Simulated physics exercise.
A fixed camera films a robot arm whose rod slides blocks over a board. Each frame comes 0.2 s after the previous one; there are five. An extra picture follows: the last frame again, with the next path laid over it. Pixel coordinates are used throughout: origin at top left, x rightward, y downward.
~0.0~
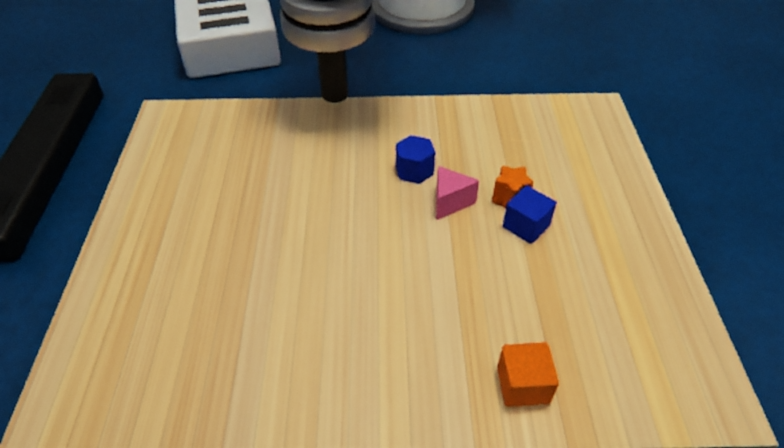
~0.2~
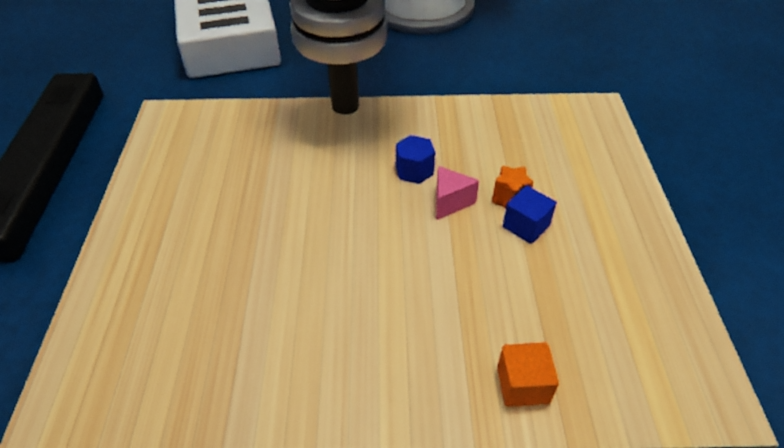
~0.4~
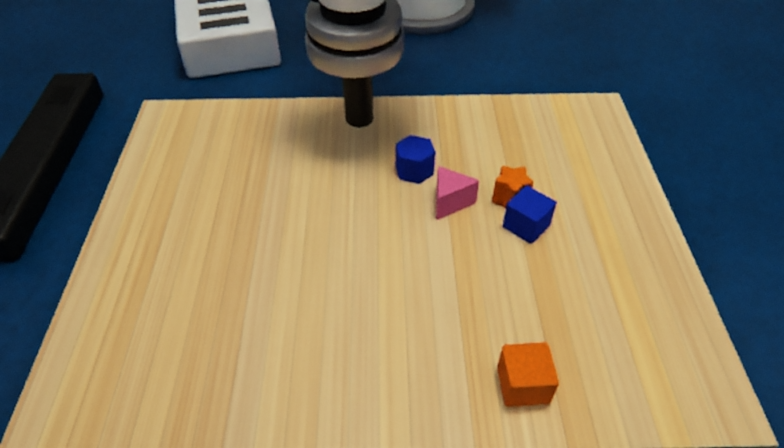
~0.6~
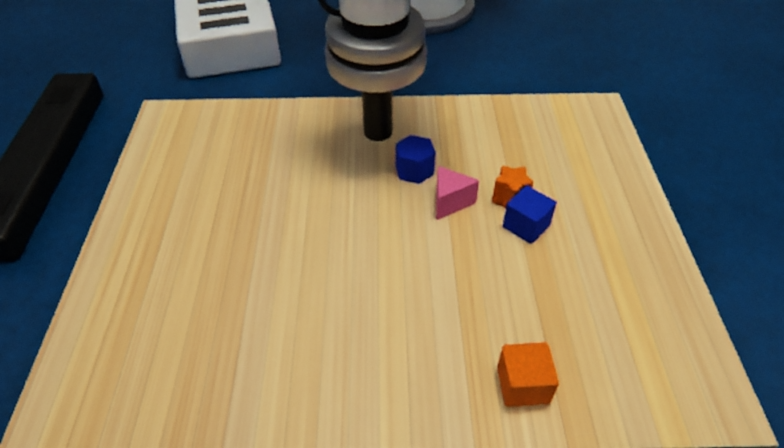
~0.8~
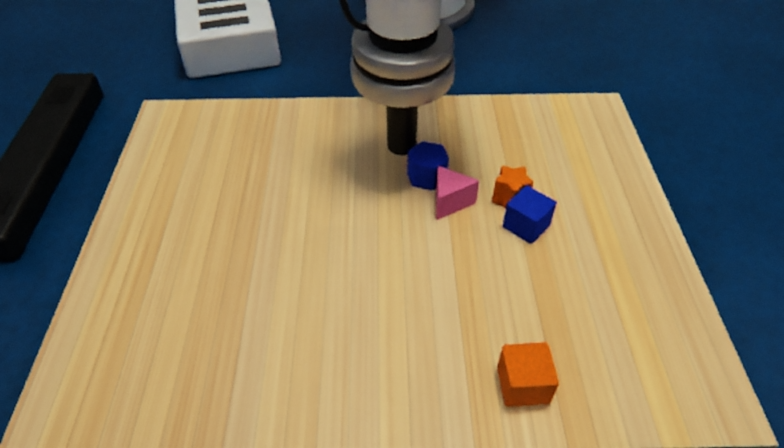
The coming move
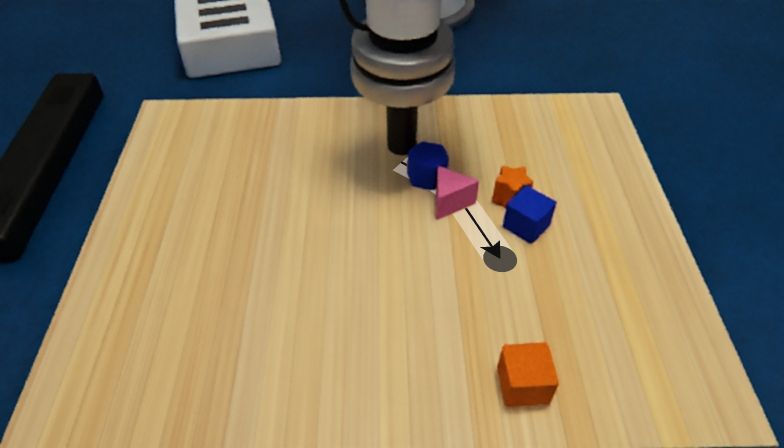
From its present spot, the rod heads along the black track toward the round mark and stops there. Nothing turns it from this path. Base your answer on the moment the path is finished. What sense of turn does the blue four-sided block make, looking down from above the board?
Viewed from above: Clockwise.
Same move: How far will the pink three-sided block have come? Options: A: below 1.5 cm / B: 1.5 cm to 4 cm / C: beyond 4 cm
Answer: C.
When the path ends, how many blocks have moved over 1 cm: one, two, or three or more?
The answer is three or more blocks, counting only moves over 1 cm.
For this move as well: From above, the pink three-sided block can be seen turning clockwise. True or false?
It is true.
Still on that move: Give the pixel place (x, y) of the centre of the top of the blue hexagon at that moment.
I expect it at (511, 190).
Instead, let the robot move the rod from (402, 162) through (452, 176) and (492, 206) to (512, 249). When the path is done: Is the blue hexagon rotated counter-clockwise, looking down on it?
I'd say yes.
Drawn move, from (402, 162) via (460, 200), ending at (500, 259).
The first path, step by step. One third of the way, rod (445, 169); blue hexagon (478, 172), turned 20° anticlockwise; pink three-sided block (480, 196), turned 85° clockwise.
Two thirds of the way, rod (475, 203); blue hexagon (510, 189), turned 60° anticlockwise; pink three-sided block (507, 222), turned 105° clockwise; orange star (538, 177), turned 45° anticlockwise; blue four-sided block (549, 208), turned 30° clockwise.
At the end, rod (503, 243); blue hexagon (511, 190), turned 65° anticlockwise; pink three-sided block (535, 251), turned 35° clockwise; orange star (538, 177), turned 50° anticlockwise; blue four-sided block (551, 208), turned 30° clockwise.
